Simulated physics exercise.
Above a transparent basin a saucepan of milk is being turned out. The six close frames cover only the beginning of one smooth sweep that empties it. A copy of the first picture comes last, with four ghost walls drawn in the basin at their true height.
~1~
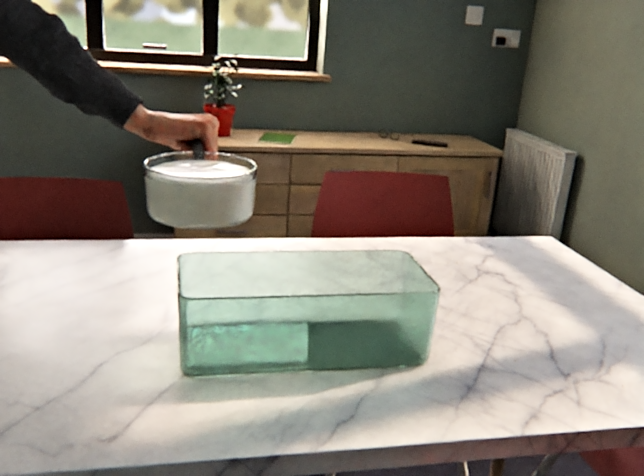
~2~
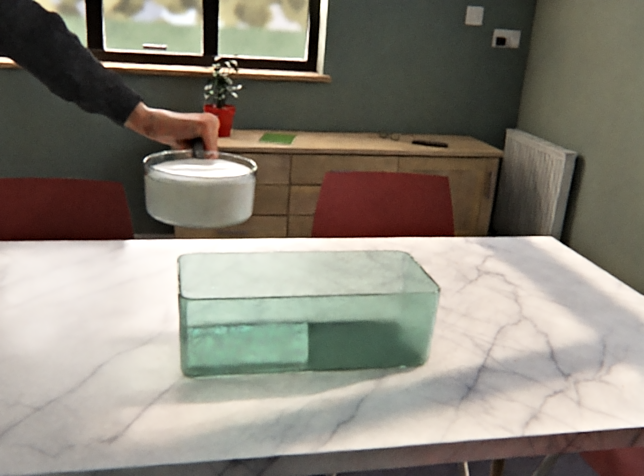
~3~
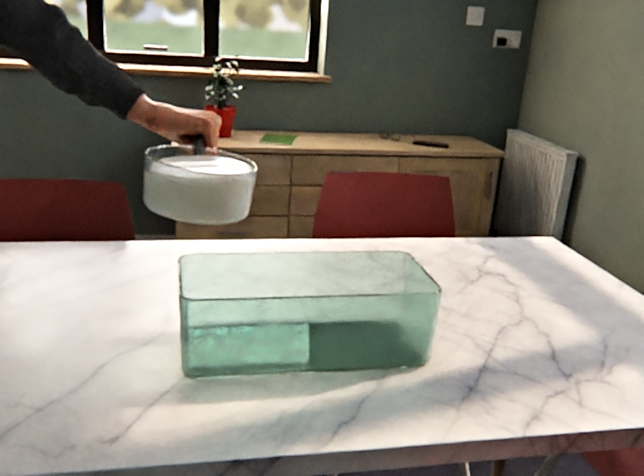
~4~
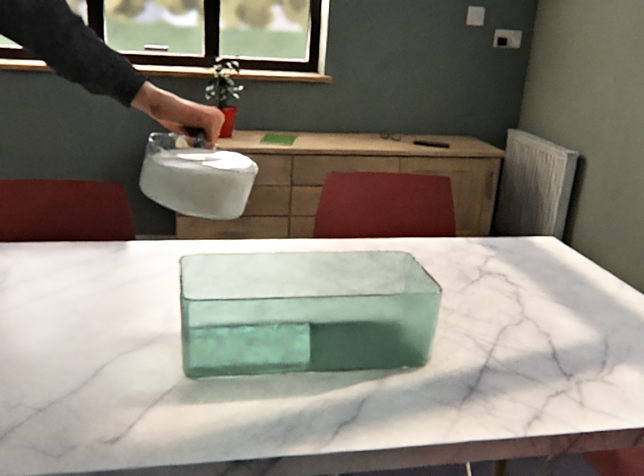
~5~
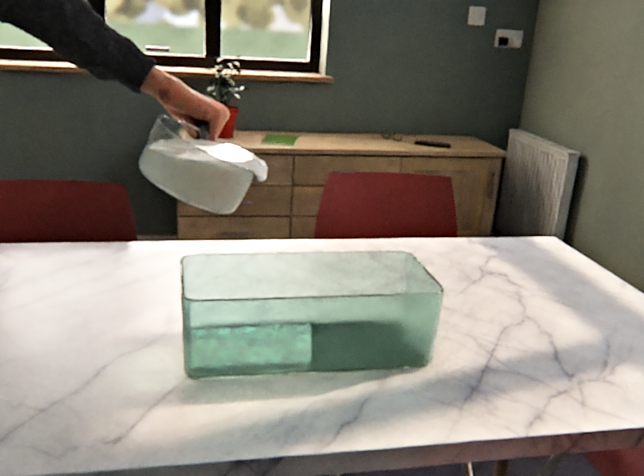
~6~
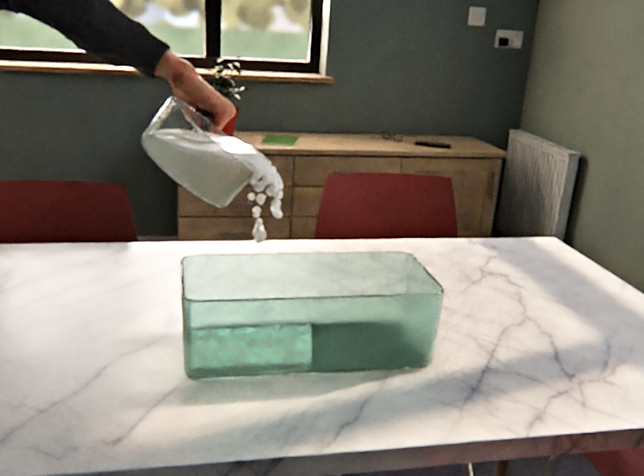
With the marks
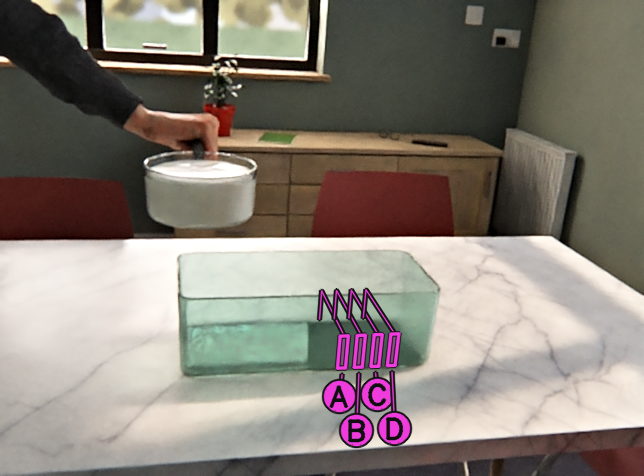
At the start, a hand holds a clear saucepan of milk upright above a transparent basin on a marble table. The hand then tilts the pan gradually to the right, and milk creeps over the lip. As the tilt steepens, milk spills out in blobs, dropping toward the basin.
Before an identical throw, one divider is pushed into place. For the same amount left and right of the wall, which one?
Use slot A.
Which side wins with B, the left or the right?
More ends on the left.
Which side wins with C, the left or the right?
More ends on the left.
On the marked copy, A at (342, 374); B at (358, 373); C at (375, 372); D at (392, 371).
For slot A, about 46 % ends left of the wall and 53 % right of it.
For slot B, about 77 % ends left of the wall and 21 % right of it.
For slot C, about 92 % ends left of the wall and 4 % right of it; 4 % is lost outside.
For slot D, about 93 % ends left of the wall and 5 % right of it.
